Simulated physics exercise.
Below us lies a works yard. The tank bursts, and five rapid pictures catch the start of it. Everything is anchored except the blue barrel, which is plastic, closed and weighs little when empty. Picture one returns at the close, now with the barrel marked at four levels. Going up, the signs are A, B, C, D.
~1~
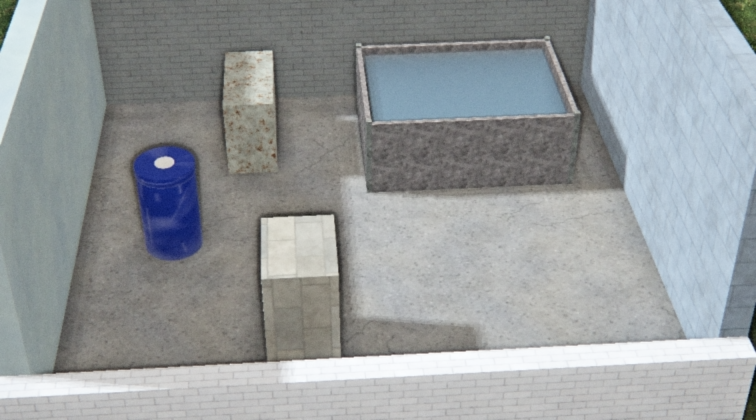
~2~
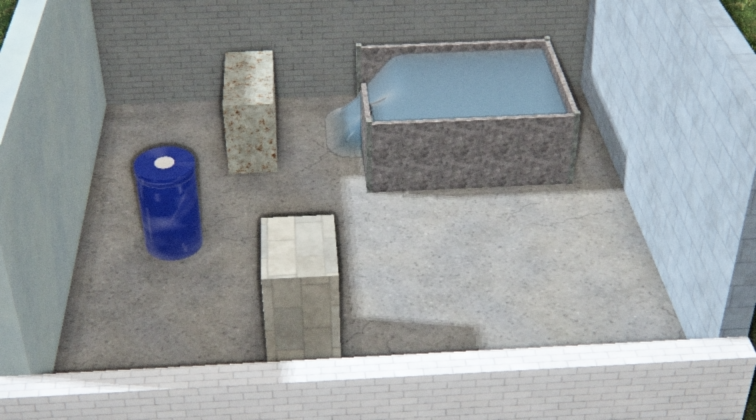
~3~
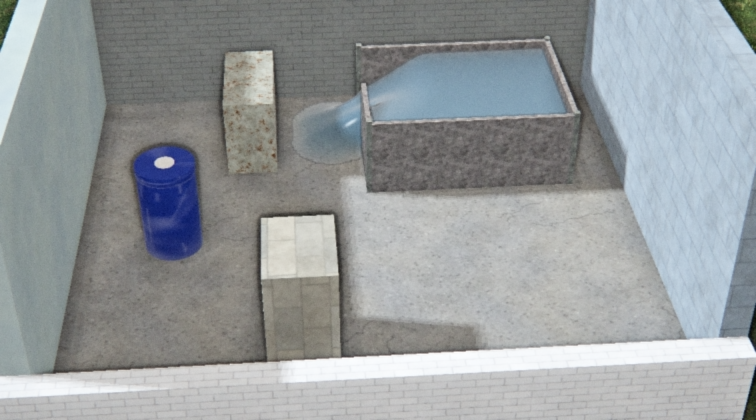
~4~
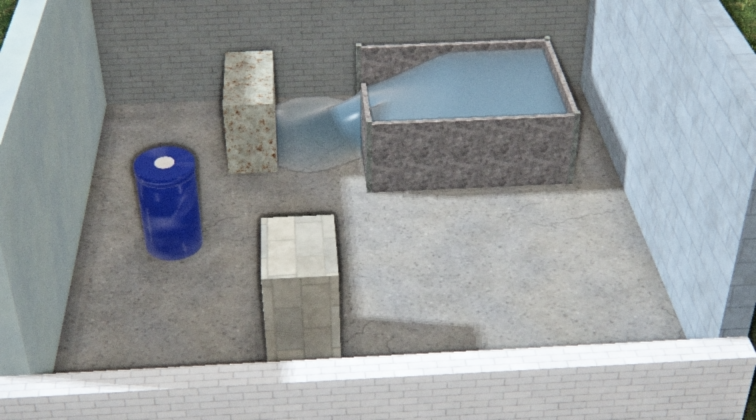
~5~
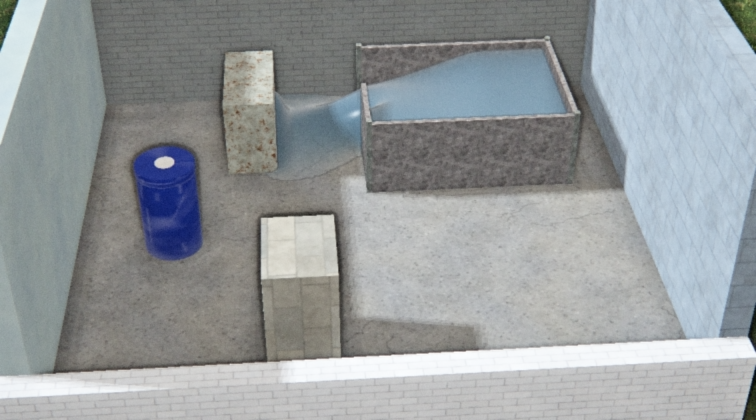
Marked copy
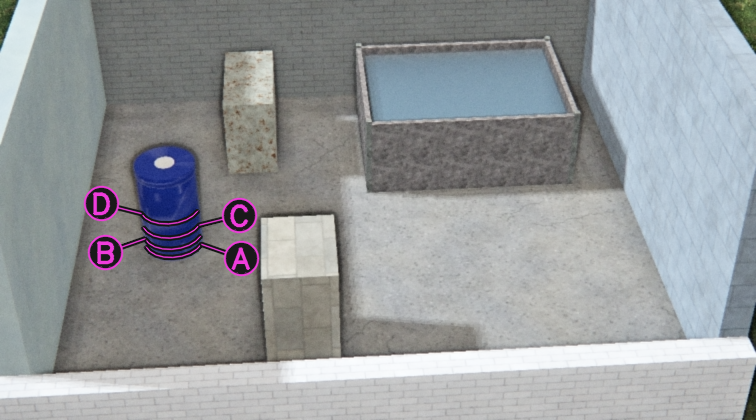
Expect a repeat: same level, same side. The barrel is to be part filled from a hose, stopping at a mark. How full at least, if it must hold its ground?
I would pick mark B.
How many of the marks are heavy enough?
Three of them.
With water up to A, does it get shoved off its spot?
Yes.
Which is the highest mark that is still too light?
The answer is A.
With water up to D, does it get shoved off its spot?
No, not at all.
On the marked copy, A at (172, 257); B at (171, 249); C at (170, 238); D at (168, 223); from the bottom up A, B, C, D.
For mark A, it is pushed about 3 times its own width away.
For mark B, it does not move.
For mark C, it does not move.
For mark D, it does not move.
